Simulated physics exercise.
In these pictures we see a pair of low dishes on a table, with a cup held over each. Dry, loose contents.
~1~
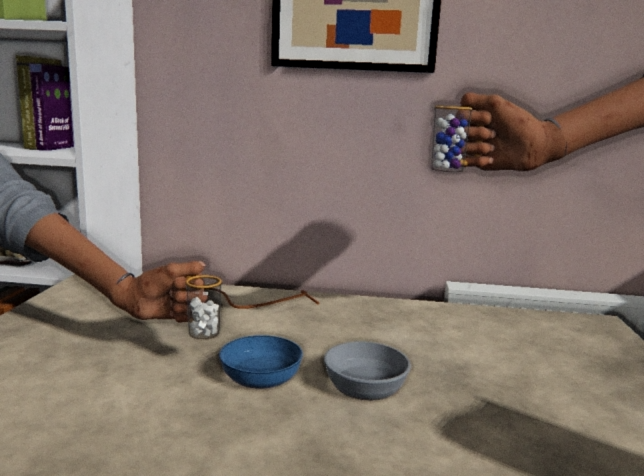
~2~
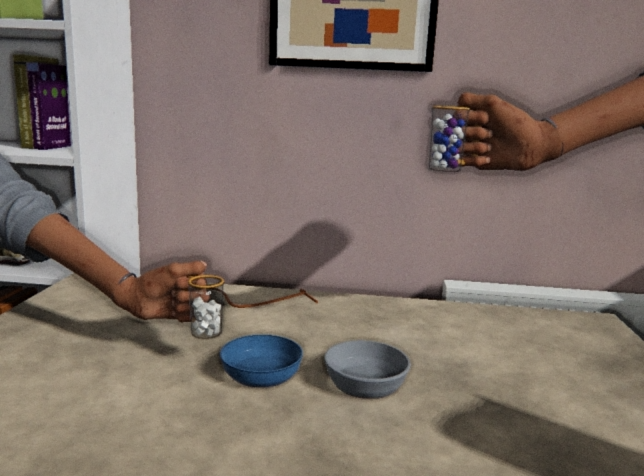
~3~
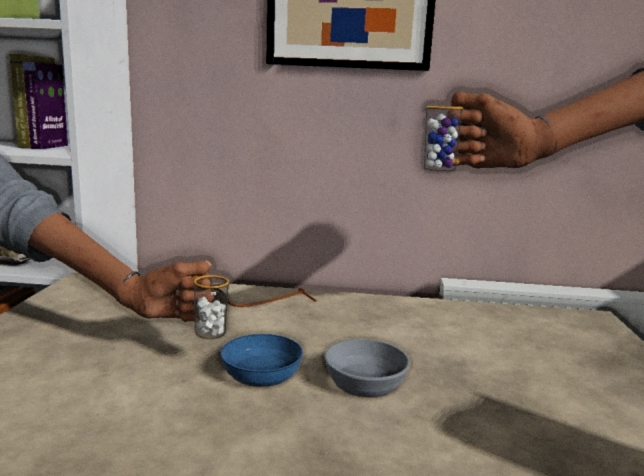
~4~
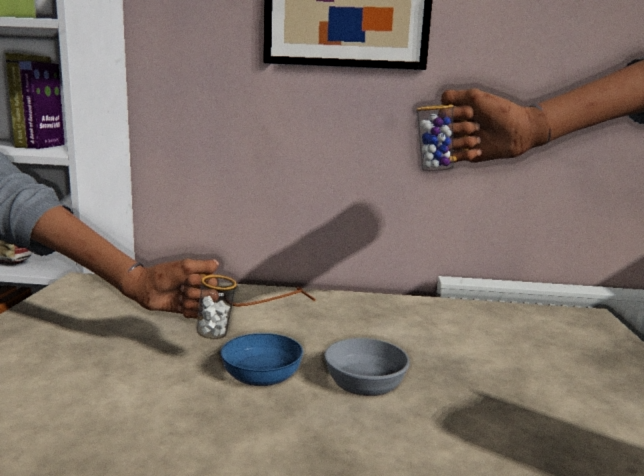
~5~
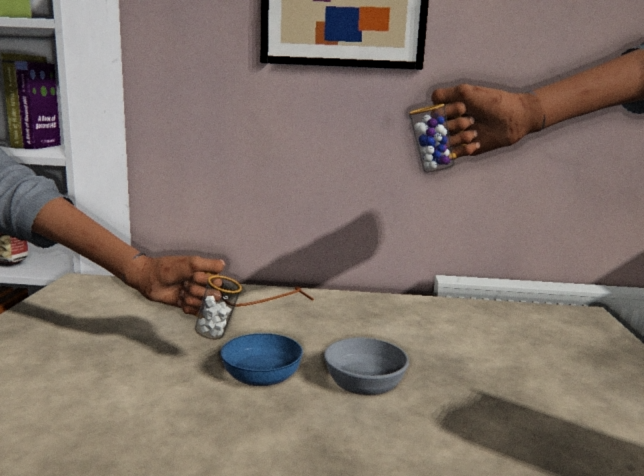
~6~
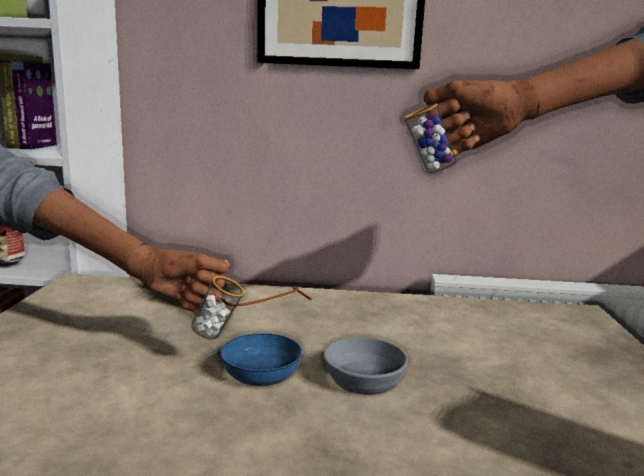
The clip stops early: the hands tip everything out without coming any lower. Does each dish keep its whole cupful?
Left dish: Nothing lost; right dish: Some spill out.
Then, 0.46 s after the last picture, left, all still in the cup; right, all still in the cup.
Then, 0.95 s after the last picture, left, all still in the cup; right, nearly all still in the cup, a stray few in the air.
Then, 1.53 s after the last picture, left, about a quarter still in the cup, about two thirds in the dish, a small part in the air; right, about half in the dish, a small part outside the dish, about half in the air.
By the end, left, all in the dish, none outside the dish; right, about two thirds in the dish, about a third outside the dish.
